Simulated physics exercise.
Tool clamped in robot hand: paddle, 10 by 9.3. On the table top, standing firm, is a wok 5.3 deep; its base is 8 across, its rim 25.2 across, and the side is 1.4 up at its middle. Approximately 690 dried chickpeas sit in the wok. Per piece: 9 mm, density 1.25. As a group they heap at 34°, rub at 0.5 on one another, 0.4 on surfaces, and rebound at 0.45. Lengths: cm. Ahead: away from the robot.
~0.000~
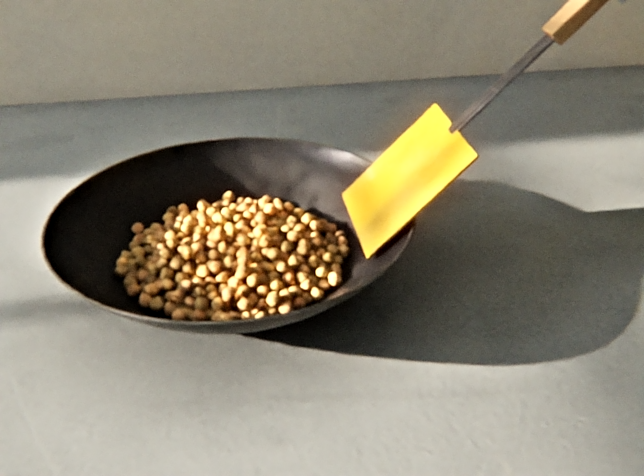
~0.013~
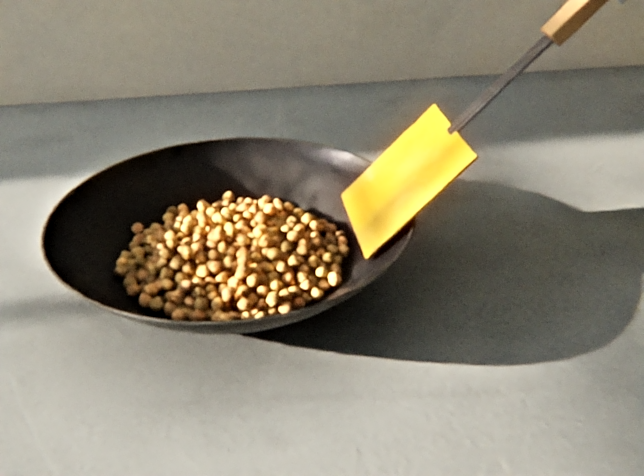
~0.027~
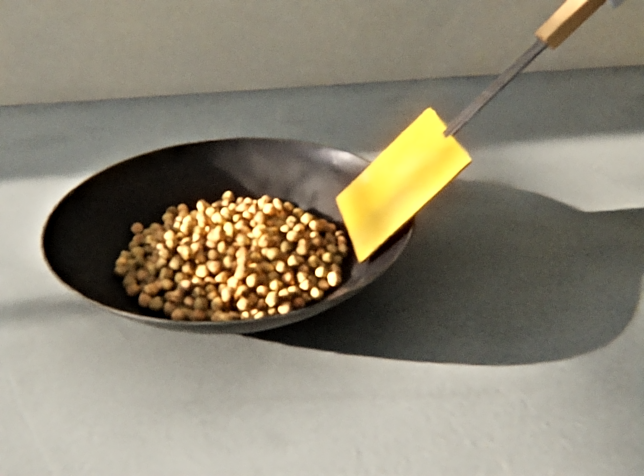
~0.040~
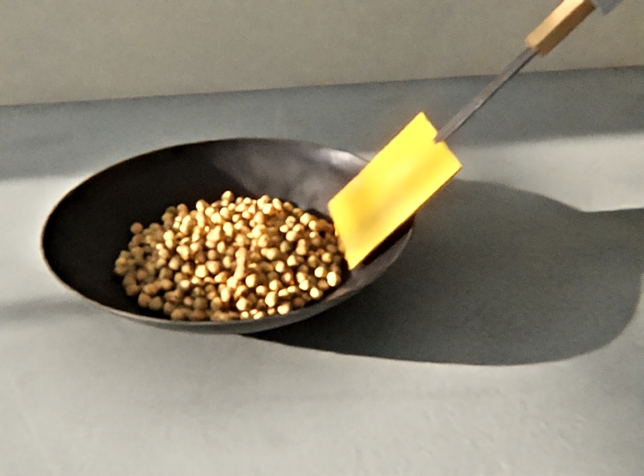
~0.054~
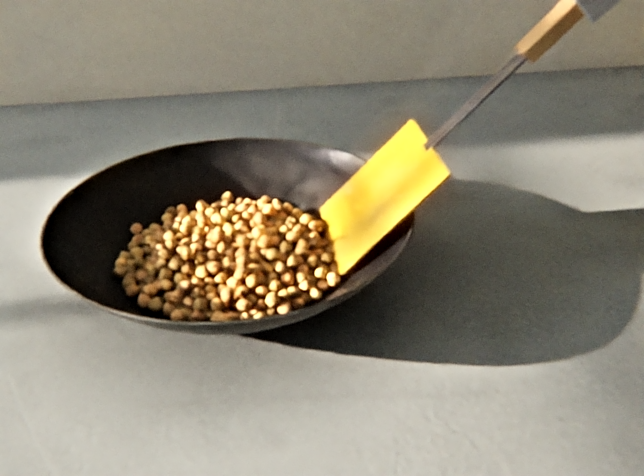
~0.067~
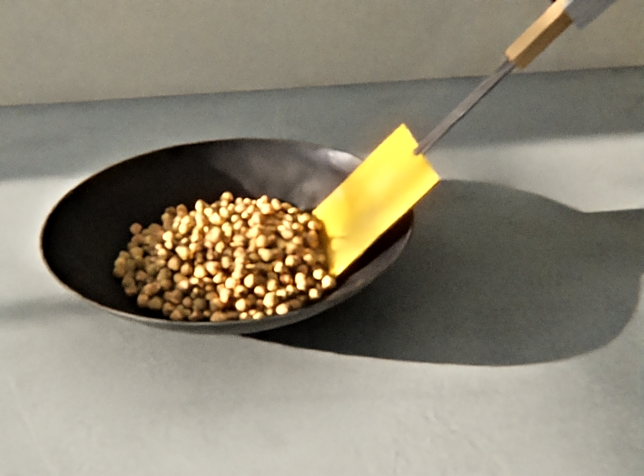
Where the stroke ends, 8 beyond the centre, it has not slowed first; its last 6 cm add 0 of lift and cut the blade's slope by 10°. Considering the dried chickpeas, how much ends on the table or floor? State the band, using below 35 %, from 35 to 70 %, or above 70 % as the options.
It falls below 35 %.
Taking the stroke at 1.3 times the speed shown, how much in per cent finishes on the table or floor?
About 20 per cent.
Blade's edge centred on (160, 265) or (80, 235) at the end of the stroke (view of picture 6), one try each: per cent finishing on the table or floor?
I'd say some 5 per cent, then some 45 per cent.
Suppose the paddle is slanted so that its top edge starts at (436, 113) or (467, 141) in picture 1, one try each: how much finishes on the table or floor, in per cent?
Close to 25 and 20 percent respectively.
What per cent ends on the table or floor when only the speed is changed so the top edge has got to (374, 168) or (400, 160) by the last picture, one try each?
45 % and 25 %.
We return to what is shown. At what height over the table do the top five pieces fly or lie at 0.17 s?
Somewhere near 4 cm, I'd say.
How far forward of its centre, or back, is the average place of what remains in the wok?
Offset: About 5.0 cm, ahead.
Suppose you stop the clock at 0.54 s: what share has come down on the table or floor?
Close to 20 per cent of the load.
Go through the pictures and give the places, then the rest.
In the first frame, paddle top edge at (456, 128), sloping 45°; upper third of the load around (237, 244), from x 120 to 345, top at y 200; 686 in the wok.
In the second frame, paddle top edge at (455, 129), sloping 45°; upper third of the load around (236, 244), from x 120 to 345, top at y 200.
In the third frame, paddle top edge at (449, 132), sloping 45°; upper third of the load around (236, 245), from x 120 to 345, top at y 200.
In the fourth frame, paddle top edge at (440, 139), sloping 45°; upper third of the load around (236, 245), from x 120 to 345, top at y 200.
In the fifth frame, paddle top edge at (430, 145), sloping 45°; upper third of the load around (235, 244), from x 120 to 340, top at y 200.
In the sixth frame, paddle top edge at (420, 151), sloping 45°; upper third of the load around (239, 243), from x 120 to 340, top at y 200; 686 in the wok.
After 0.17 s, sloping 45°, highest piece 5 above the table; 686 in the wok.
After 0.28 s, sloping 41°, highest piece 7 above the table; 686 in the wok.
After 0.54 s, sloping 35°, highest piece 7 above the table; 550 in the wok, 128 on the table or floor, 8 on the blade or in flight.
After 1.59 s, sloping 35°, highest piece 7 above the table; 547 in the wok, 139 on the table or floor.
At rest, 547 in the wok, 139 on the table or floor. That is 20 % on the table or floor.
